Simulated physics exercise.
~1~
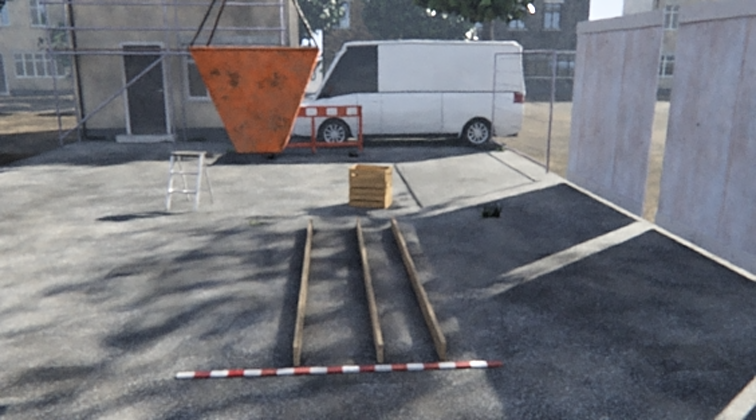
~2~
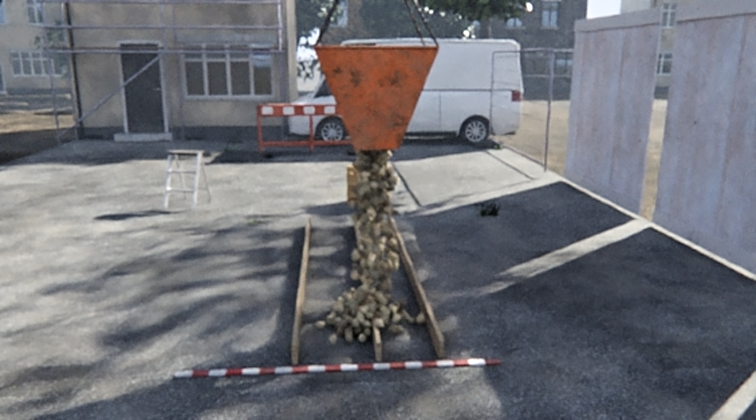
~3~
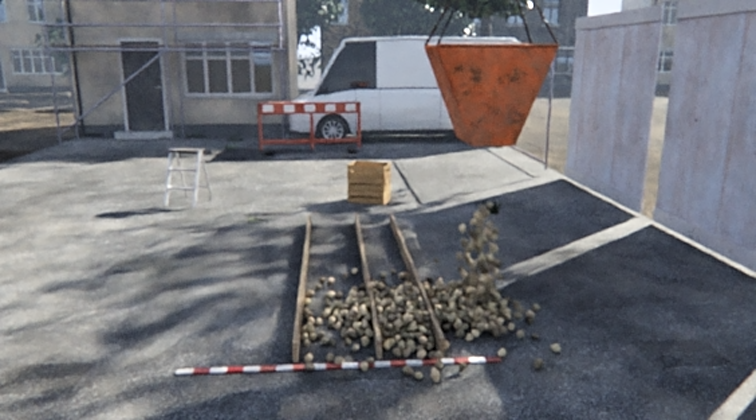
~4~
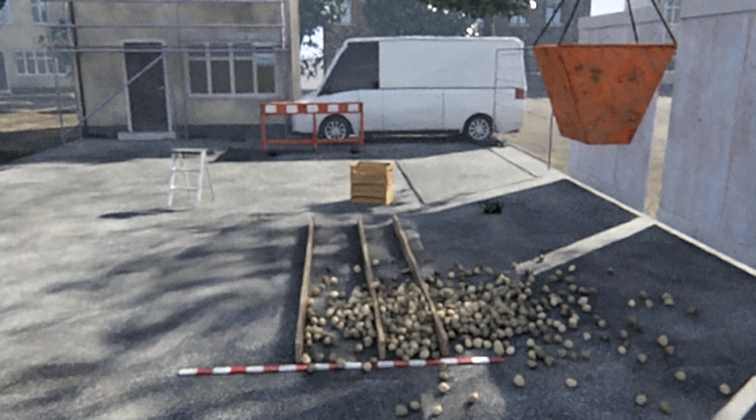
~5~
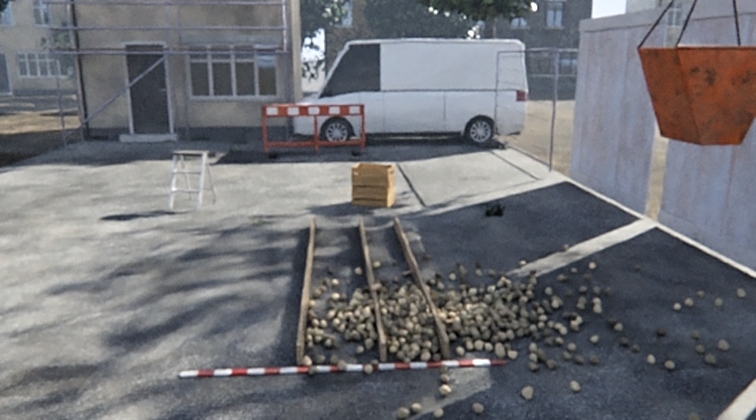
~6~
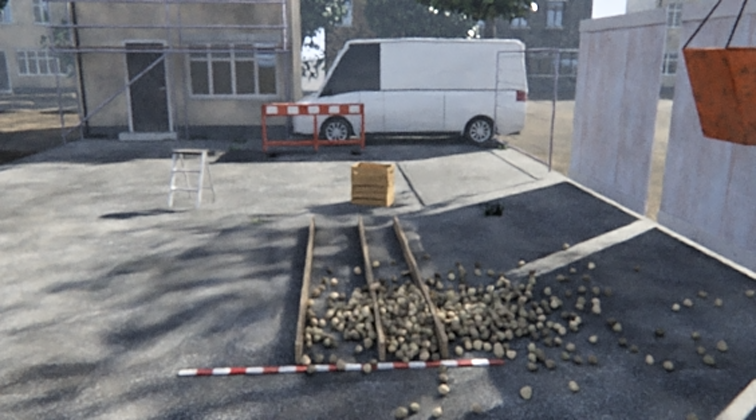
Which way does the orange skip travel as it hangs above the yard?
The orange skip travels to the right, dropping its stones on the way and ending up at the right edge of the view.
